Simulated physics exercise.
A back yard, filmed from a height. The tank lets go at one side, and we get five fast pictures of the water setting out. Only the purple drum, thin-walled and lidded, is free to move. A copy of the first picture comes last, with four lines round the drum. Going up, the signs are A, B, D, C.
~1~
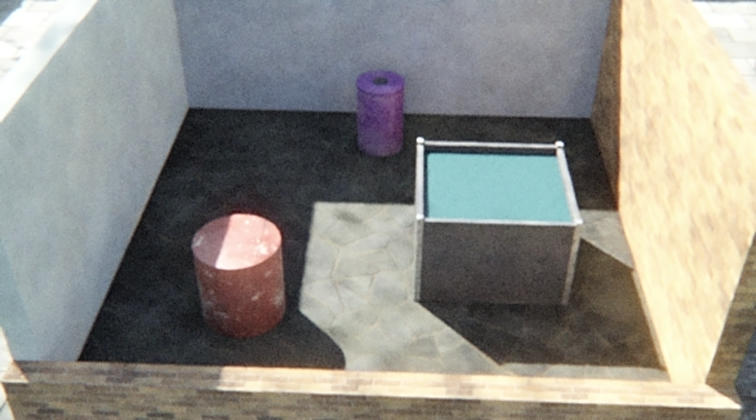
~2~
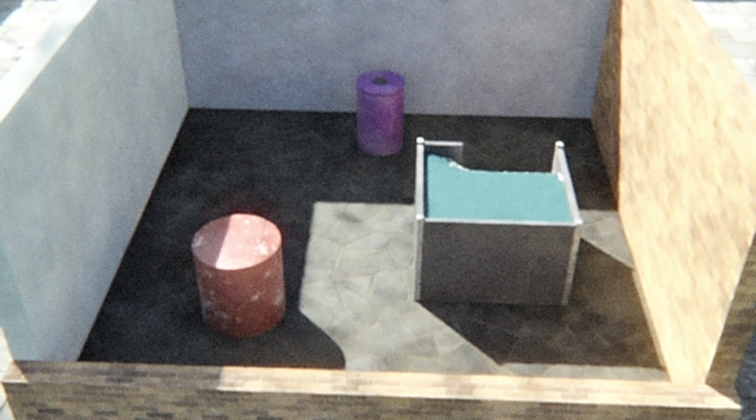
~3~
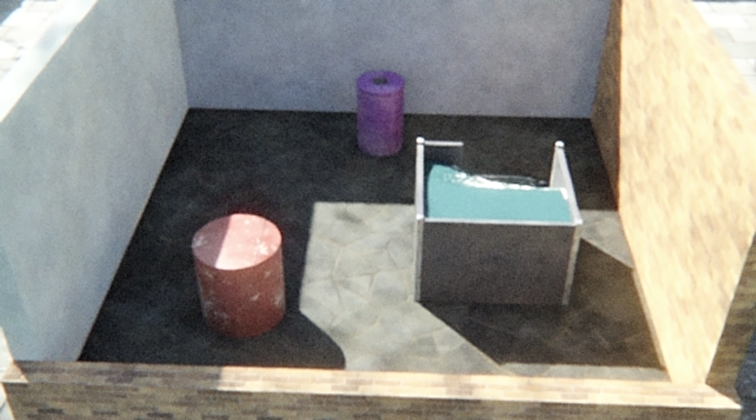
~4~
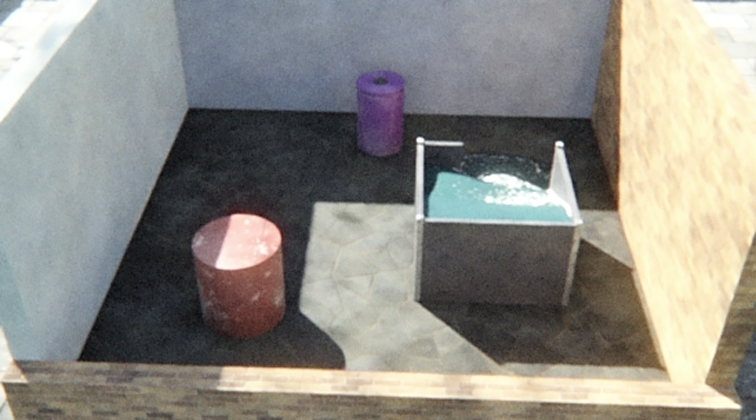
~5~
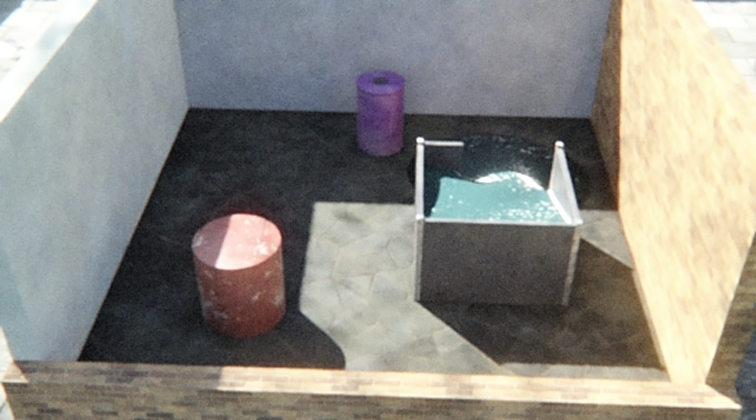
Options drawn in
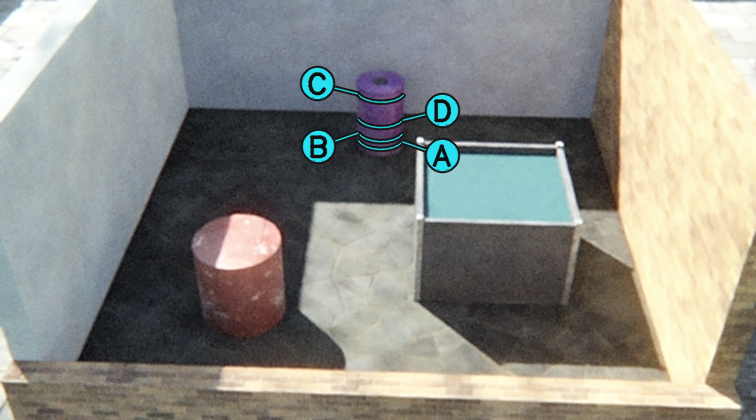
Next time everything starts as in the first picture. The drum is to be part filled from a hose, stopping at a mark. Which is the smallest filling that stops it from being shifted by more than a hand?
Take D.
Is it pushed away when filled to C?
No, that is safe.
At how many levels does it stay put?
Two of the four.
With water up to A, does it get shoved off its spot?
Yes, it does.
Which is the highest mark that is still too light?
It is B.
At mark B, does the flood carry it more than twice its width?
No, it does not.
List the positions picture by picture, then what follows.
The first picture shows lid of the purple drum at (381, 81); tank full, its middle at (493, 187).
In the second picture, water covers 2 % of the ground, mostly out of sight from here.
In the third picture, water covers 4 % of the ground, mostly out of sight from here.
In the fourth picture, water covers 7 % of the ground, mostly out of sight from here.
The fifth picture shows lid of the purple drum at (381, 81); 11 % of the ground under water, its edge towards the drum at (462, 140).
In cyan, A at (379, 149); B at (379, 141); C at (380, 102); D at (379, 127); from the bottom up A, B, D, C.
For mark A, it is pushed about twice its own width away.
For mark B, it is pushed about half its own width away.
For mark C, it does not move.
For mark D, it does not move.
